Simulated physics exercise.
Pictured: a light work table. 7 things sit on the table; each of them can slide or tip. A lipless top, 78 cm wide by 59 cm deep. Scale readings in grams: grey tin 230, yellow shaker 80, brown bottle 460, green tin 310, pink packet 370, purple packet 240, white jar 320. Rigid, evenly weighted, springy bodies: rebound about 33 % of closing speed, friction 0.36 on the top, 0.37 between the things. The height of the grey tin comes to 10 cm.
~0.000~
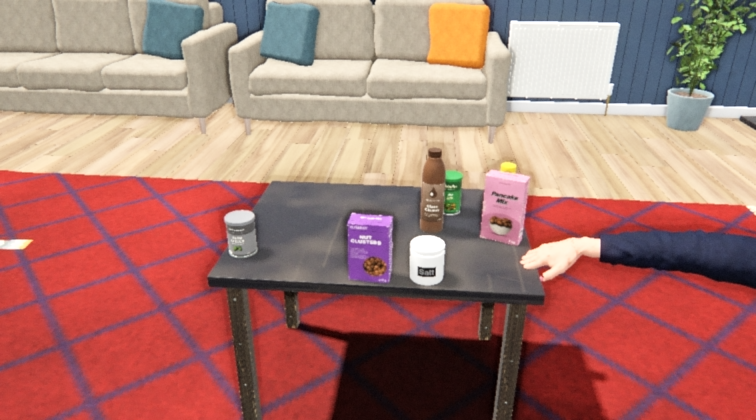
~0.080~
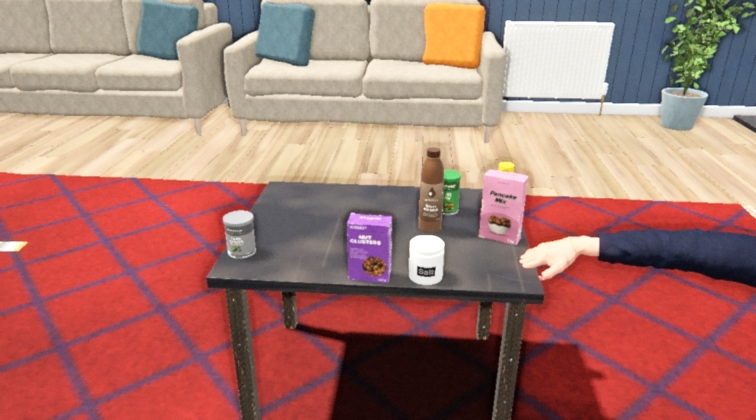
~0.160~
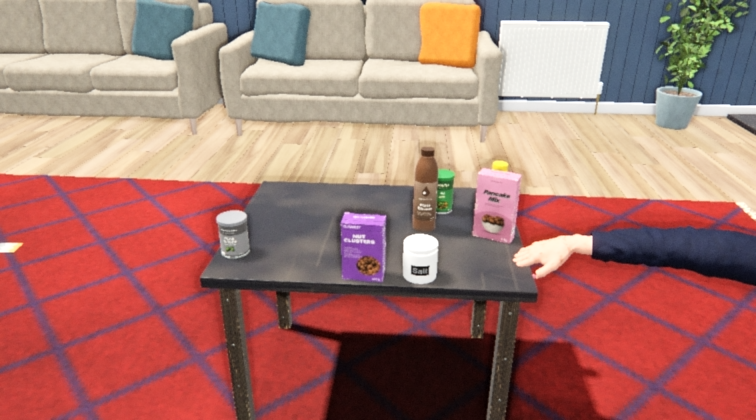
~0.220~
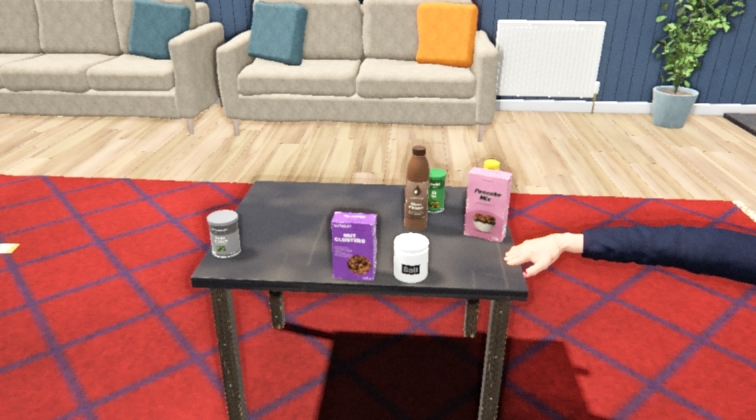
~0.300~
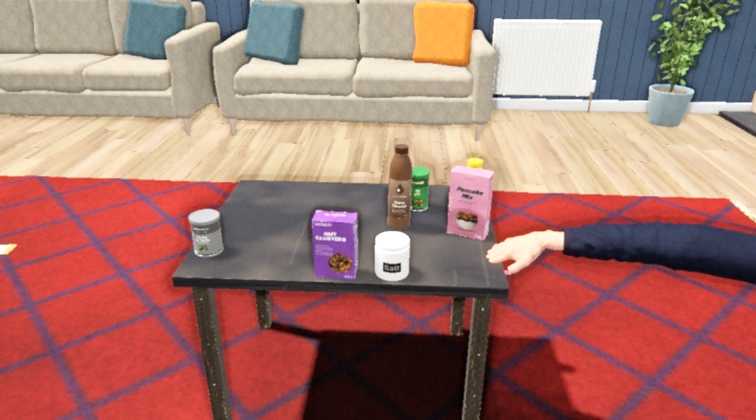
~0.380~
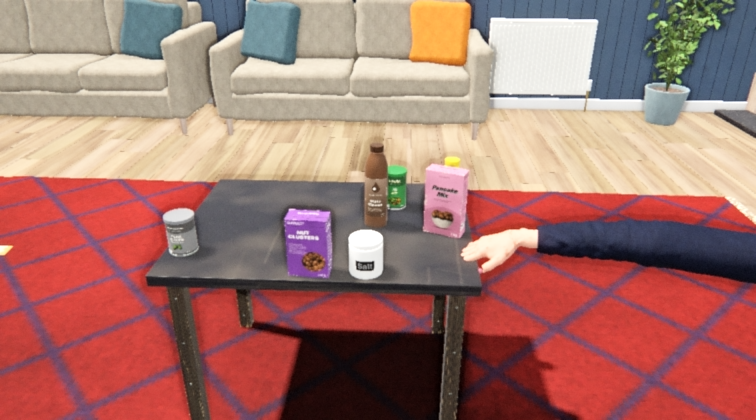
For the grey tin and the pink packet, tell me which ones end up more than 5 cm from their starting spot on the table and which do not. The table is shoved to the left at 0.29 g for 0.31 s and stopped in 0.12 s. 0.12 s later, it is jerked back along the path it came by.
In order: Grey tin: Gone from there, pink packet: Still there.
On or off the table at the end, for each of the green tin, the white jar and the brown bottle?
Green tin: Stays in bounds; white jar: Stays in bounds; brown bottle: Stays in bounds.
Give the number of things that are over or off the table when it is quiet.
Tally: 3.
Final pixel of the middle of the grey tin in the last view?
Near (187, 397).
After 0.68 s, table 19 cm from its start; grey tin now off the table; pink packet slid 6 cm near (409, 201); brown bottle on its side.
After 1.08 s, pink packet slid 2 cm near (496, 202); brown bottle on its side; yellow shaker on its side.
At rest (3.8 s), off the table, grey tin; tipped over on the table, yellow shaker and brown bottle; the other 4 in place, give or take 5 cm. Seen from the same camera at the end, grey tin near (187, 397), pink packet near (502, 203).
